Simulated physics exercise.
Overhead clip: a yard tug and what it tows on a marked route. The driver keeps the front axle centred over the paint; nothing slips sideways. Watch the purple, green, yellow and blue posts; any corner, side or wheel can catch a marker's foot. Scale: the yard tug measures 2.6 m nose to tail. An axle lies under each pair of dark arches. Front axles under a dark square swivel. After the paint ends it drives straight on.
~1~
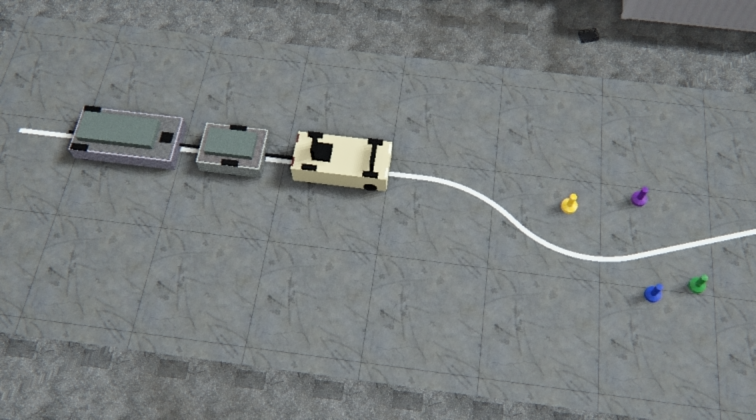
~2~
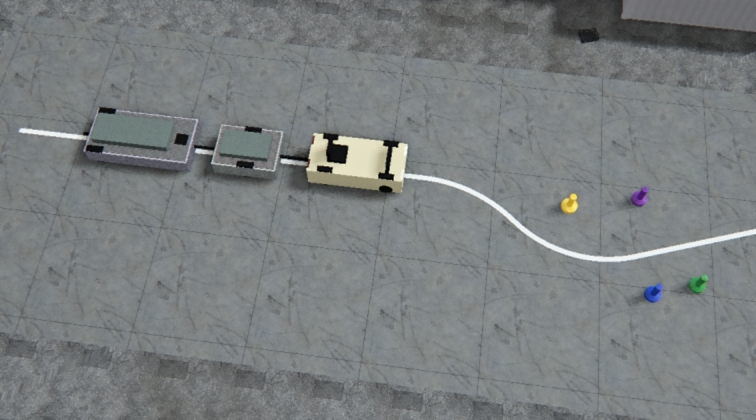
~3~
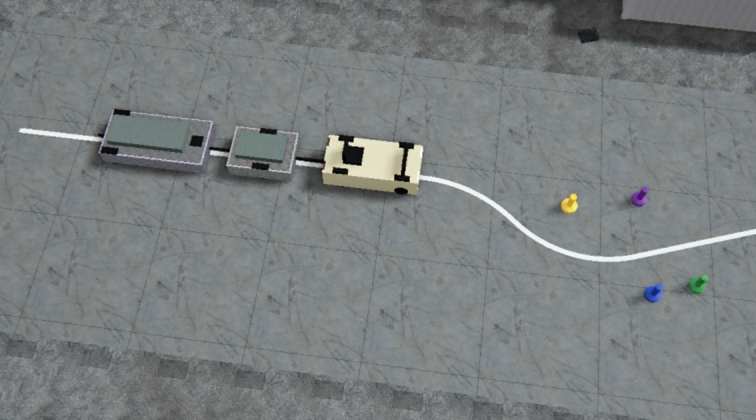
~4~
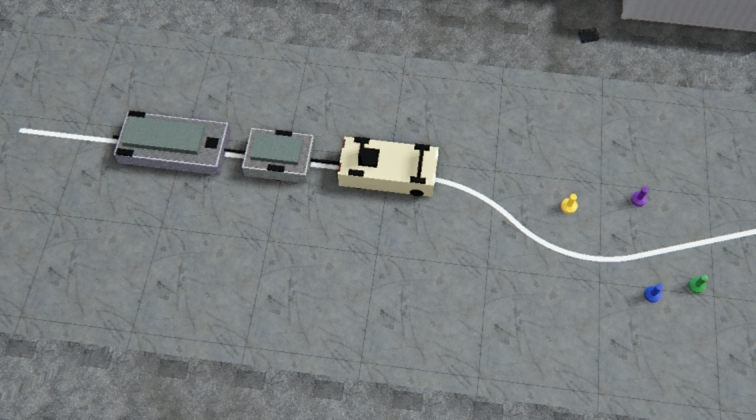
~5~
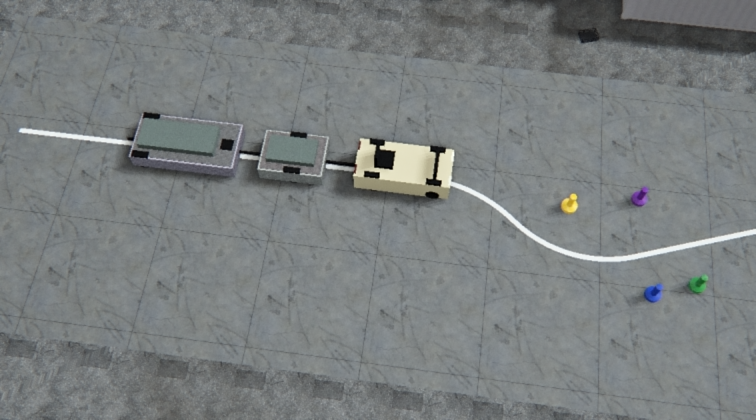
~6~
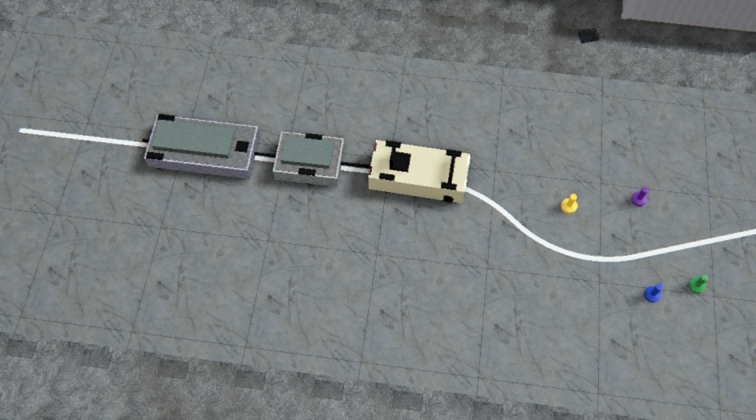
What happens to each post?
Purple escapes. Green is missed. Yellow gets knocked. Blue escapes.
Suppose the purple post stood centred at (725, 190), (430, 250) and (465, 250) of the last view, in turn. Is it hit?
First missed, second clear, third clear.
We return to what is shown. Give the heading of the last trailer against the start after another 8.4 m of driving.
About 15°.
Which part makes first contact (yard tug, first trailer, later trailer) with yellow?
Yellow: One further back.
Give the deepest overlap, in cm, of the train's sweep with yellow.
About: Yellow 25.
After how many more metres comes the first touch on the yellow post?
About 9.5 m.
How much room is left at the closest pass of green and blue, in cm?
Green 25, blue 20.
After another 5.7 m, the last axle is at (350, 162) of the last picture, 10 cm off the line; blue has been passed with 20 cm to spare.
After another 6.8 m, the last axle is at (384, 171) of the last picture, 25 cm off the line; green has been passed with 25 cm to spare.
After another 9.8 m, the last axle is at (484, 203) of the last picture, 40 cm off the line; the second trailer has hit yellow.
After another 14.5 m, the last axle is at (655, 224) of the last picture, 60 cm off the line; purple has been passed with 10 cm to spare.
After another 17.7 m, the last axle is out of the picture, 20 cm off the line; 1 of 4 struck in all.
